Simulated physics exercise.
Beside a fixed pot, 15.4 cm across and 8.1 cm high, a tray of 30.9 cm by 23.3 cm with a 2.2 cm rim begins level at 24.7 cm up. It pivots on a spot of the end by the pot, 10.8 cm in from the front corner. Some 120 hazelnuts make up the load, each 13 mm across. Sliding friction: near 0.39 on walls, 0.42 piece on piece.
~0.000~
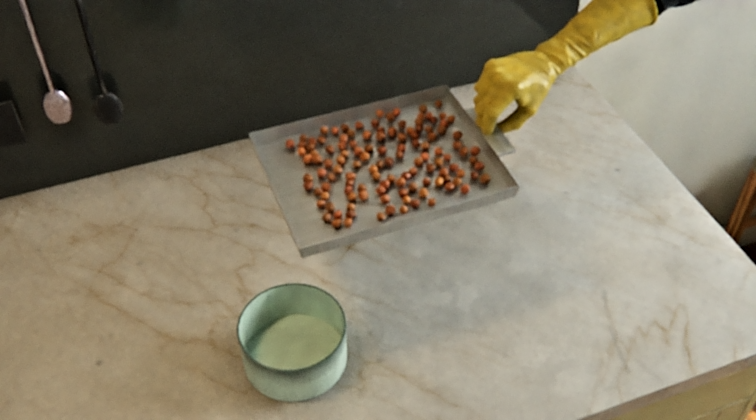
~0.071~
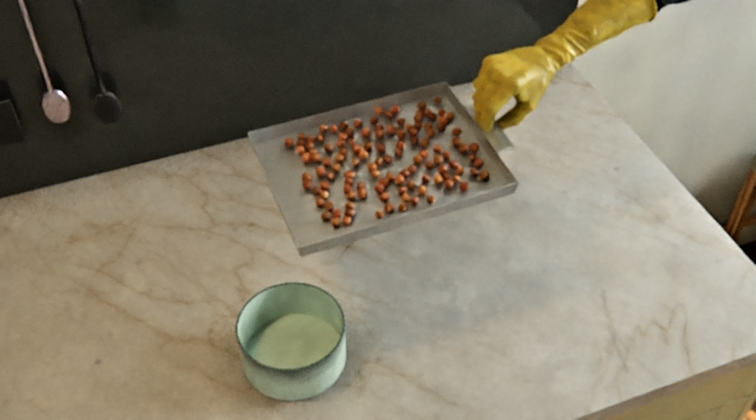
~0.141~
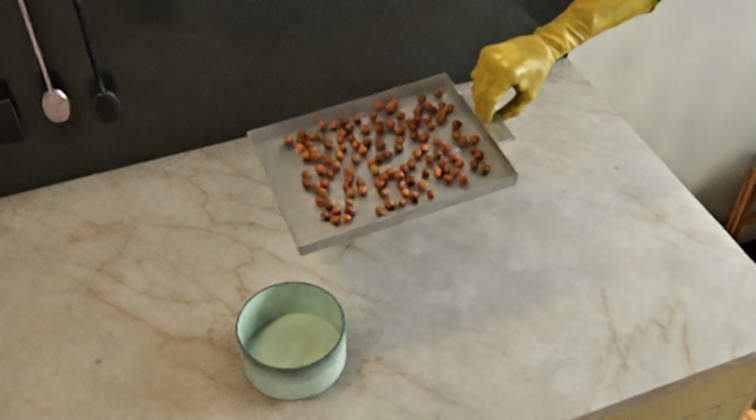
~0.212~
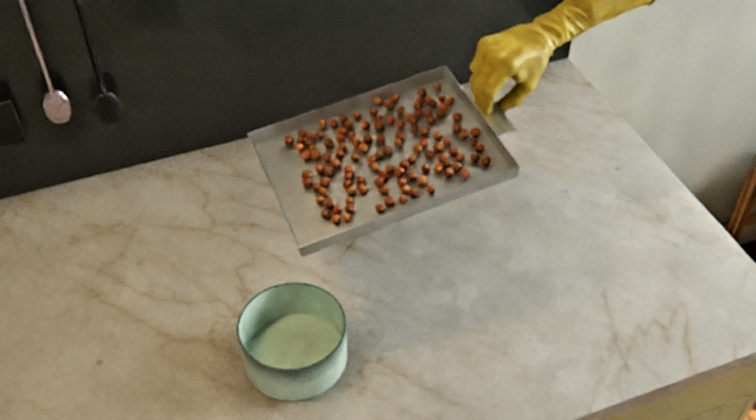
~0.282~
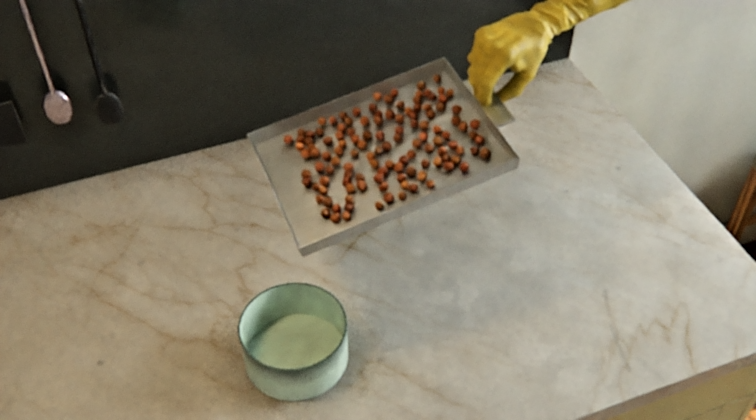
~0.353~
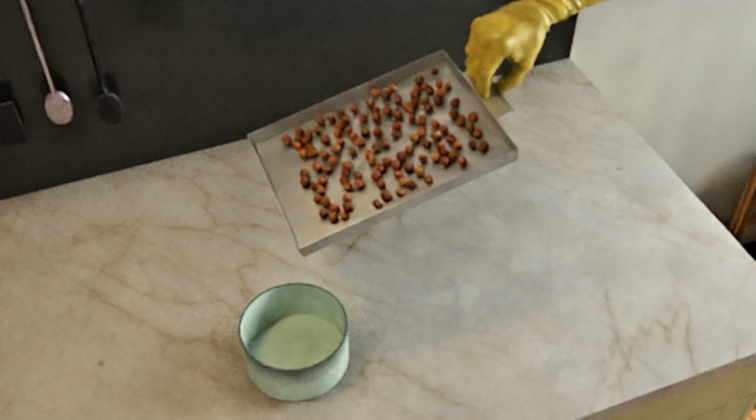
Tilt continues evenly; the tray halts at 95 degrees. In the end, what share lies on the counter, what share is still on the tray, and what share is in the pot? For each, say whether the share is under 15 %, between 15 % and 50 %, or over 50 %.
Counter: Over 50 %; left on the tray: Under 15 %; pot: Between 15 % and 50 %.
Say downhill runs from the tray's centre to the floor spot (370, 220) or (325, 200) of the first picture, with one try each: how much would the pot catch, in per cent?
About 50 and 80 per cent.
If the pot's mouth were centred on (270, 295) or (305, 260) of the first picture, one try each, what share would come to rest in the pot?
Around 50 per cent, then around 0 per cent.
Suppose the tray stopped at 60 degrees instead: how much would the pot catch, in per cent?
I'd put it at close to 0 per cent.
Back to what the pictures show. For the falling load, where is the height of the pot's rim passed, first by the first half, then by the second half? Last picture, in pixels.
It passes about (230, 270) first and (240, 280) afterwards.
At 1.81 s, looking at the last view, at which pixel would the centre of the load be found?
The load's centre is near (274, 170) at that time.
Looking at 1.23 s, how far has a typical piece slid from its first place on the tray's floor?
By then it sits near 12 cm from where it began.
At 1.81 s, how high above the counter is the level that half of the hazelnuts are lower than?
Height: Around 28 cm.
Then, at 1.23 s, tilt 51 degrees; the tray holds 100 %, the pot 0 %.
After 1.81 s, tilt 76 degrees; the tray holds 100 %, the pot 0 %.
Then, at 2.44 s, tilt 95 degrees; the tray holds 25 %, the pot 0 %.
At rest (3.8 s), counter 75 %, tray 0 %, pot 25 %.
